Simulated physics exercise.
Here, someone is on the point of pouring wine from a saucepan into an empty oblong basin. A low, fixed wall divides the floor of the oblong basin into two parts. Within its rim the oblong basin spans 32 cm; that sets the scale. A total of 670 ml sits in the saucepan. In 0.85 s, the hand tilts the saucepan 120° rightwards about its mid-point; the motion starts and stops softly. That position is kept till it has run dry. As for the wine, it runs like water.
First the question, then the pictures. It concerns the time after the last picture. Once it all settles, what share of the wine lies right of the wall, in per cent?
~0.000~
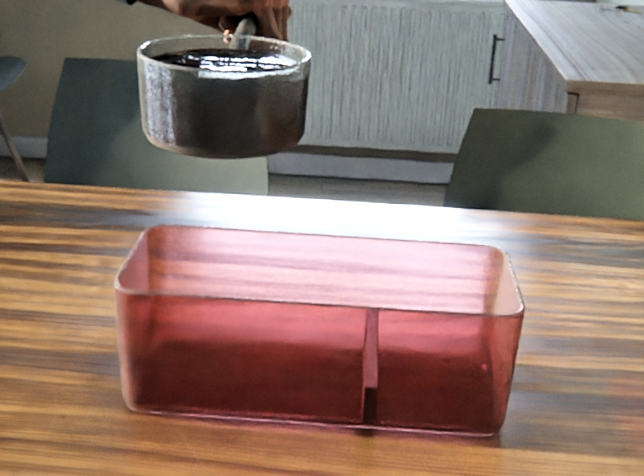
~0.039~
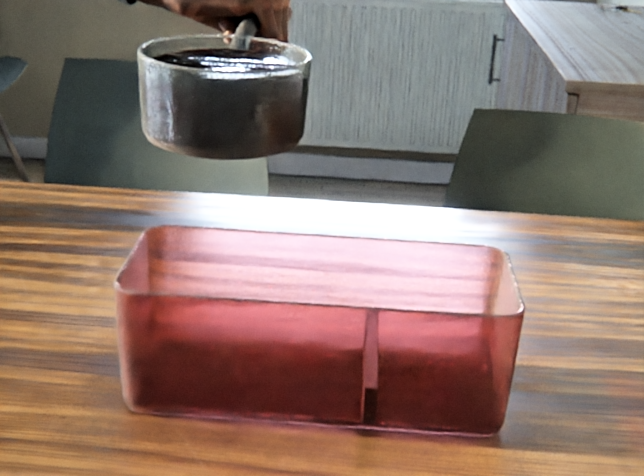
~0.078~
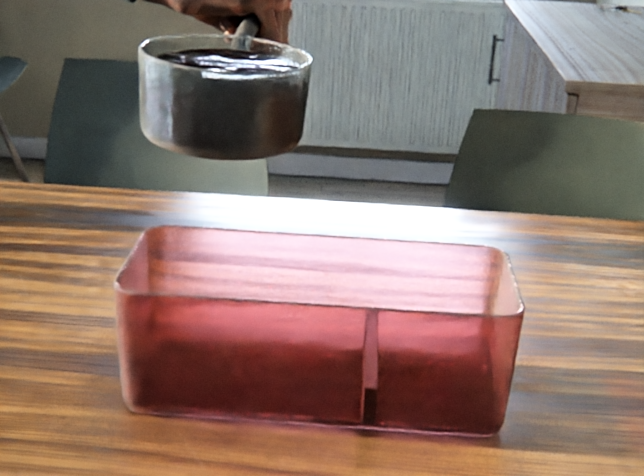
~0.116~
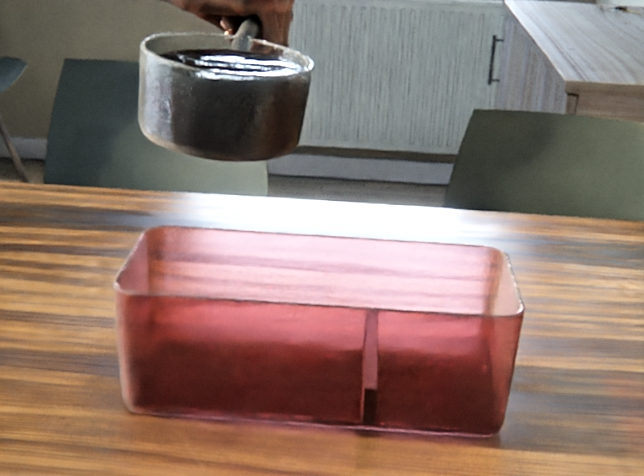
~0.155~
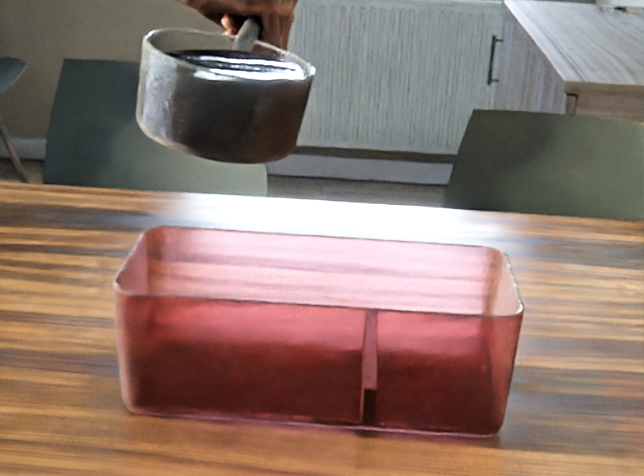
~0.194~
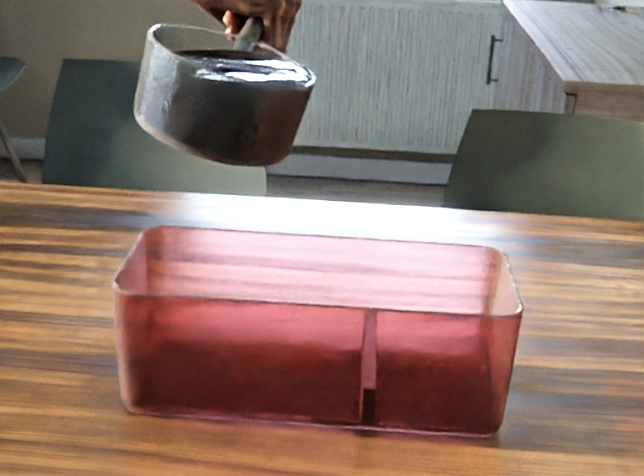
41 %.
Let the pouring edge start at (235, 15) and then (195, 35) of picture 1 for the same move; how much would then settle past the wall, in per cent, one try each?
I'd expect close to 10 per cent and then close to 15 per cent.
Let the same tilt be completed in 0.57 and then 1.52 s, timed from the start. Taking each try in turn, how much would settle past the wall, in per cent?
I'd expect close to 30 per cent and then close to 55 per cent.
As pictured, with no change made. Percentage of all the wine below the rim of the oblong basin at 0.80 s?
About 90 per cent.
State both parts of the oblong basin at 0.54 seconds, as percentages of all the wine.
Left roughly 5, right roughly 14.
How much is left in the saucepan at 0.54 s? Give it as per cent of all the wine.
Some 36 % of it is still there.
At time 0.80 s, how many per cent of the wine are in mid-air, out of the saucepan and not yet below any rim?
Near 7 percent.
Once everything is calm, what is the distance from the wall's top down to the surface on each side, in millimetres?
Left side: Around 20 mm. Right side: Around 14 mm.
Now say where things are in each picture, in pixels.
In the first picture, it leans 0°; its right rim is at (309, 60); the wine meets the walls at (147, 60) and (305, 69); the oblong basin's rim runs from (131, 257) to (515, 282); the wall's top is at (371, 350).
In the second picture, it leans 1°; its right rim is at (309, 61); the wine meets the walls at (147, 60) and (306, 70).
In the third picture, it leans 2°; its right rim is at (310, 64); the wine meets the walls at (147, 59) and (307, 71).
In the fourth picture, it leans 5°; its right rim is at (311, 69); the wine meets the walls at (149, 59) and (308, 73).
In the fifth picture, it leans 10°; its right rim is at (312, 75); the wine meets the walls at (149, 60) and (309, 74).
In the sixth picture, it leans 15°; its right rim is at (313, 83); the wine meets the walls at (149, 61) and (311, 76).
After 0.54 s the tilt is 85° and 37 per cent is still to pour, 5 is left of the wall and 14 right of it.
After 0.80 s the tilt is 119° and 3 per cent is still to pour, 47 is left of the wall and 44 right of it.
After 1.06 s the tilt is 120° and 0 per cent is still to pour, 57 is left of the wall and 41 right of it.
After 1.35 s the tilt is 120° and 0 per cent is still to pour, 57 is left of the wall and 41 right of it.
In the end 57 per cent lies left of the wall, 41 right of it and 2 outside.
